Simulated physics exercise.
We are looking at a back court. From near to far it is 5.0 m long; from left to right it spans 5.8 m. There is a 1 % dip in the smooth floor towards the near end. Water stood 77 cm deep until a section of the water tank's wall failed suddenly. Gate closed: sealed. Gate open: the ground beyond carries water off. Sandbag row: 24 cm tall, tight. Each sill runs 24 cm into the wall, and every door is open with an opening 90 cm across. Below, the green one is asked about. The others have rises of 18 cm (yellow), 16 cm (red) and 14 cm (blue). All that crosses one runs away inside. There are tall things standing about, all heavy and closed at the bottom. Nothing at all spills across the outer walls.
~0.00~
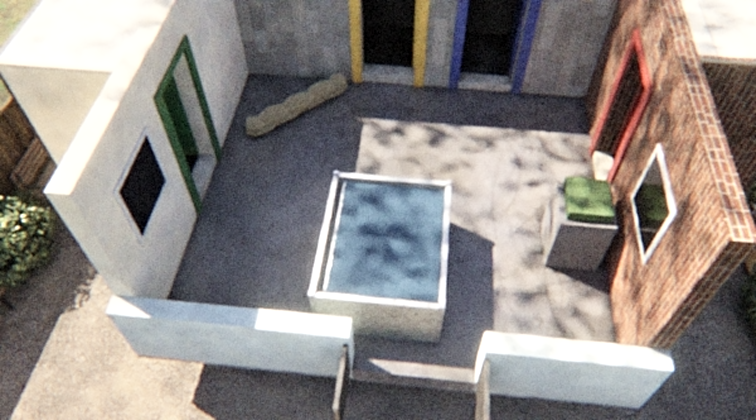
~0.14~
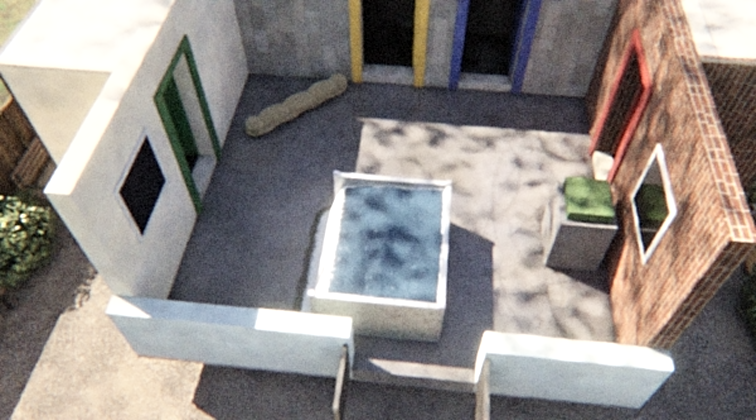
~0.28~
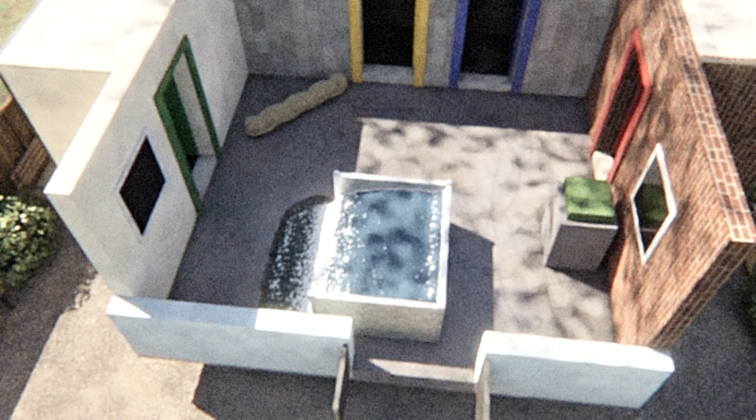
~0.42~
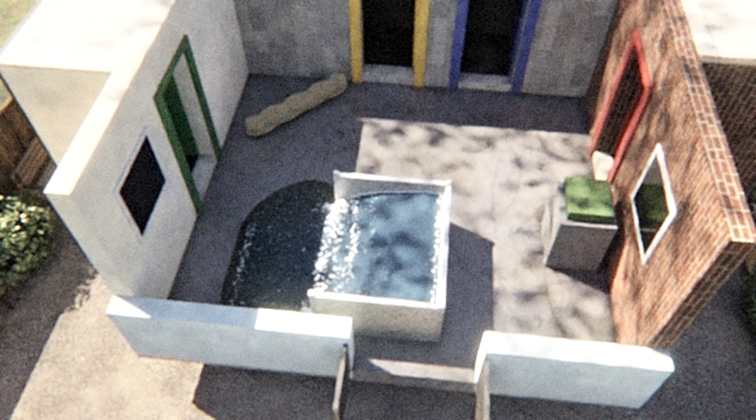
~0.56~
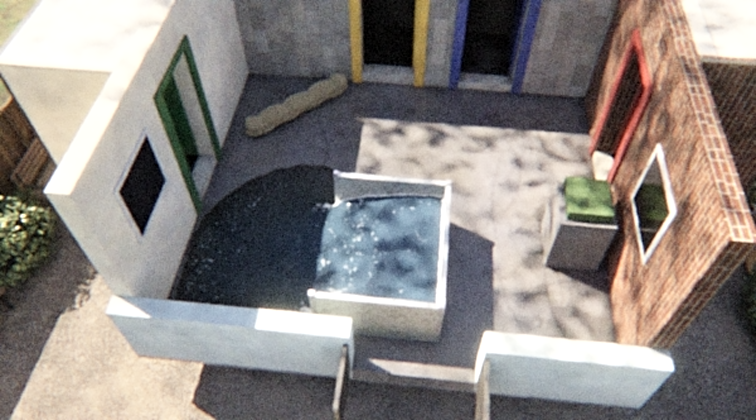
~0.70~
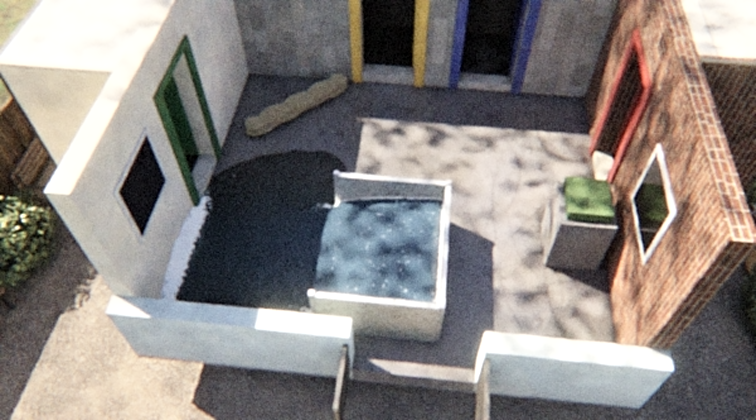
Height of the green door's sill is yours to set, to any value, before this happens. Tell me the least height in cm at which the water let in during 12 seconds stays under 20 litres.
It should be about 23 cm.
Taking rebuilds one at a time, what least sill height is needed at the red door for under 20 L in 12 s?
The red door needs around 7.5 cm.
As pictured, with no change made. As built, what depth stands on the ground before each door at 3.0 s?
Depths in cm: Yellow 2, red 0, blue 0, green 18.
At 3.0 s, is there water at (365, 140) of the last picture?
At that moment it's submerged.
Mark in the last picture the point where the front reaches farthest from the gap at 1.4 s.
Lab note: Front tip approx. at (238, 106).
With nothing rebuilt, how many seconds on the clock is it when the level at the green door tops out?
Peak time: Around 1.4 s.
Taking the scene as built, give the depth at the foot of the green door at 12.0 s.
It works out to about 5.0 centimetres deep.
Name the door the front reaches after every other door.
It's the red door.
After 1.4 s water covers 25 % of the floor, deepest (56 cm) near (202, 322); 28 cm at the green door, 22 litres in over its 15 cm sill.
After 3.0 s water covers 45 % of the floor, deepest (30 cm) near (330, 84); 18 cm at the green door, 79 litres in over its 15 cm sill.
After 12.0 s water covers 95 % of the floor, deepest (10 cm) near (618, 364); 5 cm at the green door, 82 litres in over its 15 cm sill.
At the green door as built, the water arrived by 0.7 s and peaked near 28 cm at 1.4 s.
With a sill of 20.5 cm, 36 litres would have come in within the 12 s; with 27.5 cm, 7 litres. So under 20 litres takes about 23 cm.
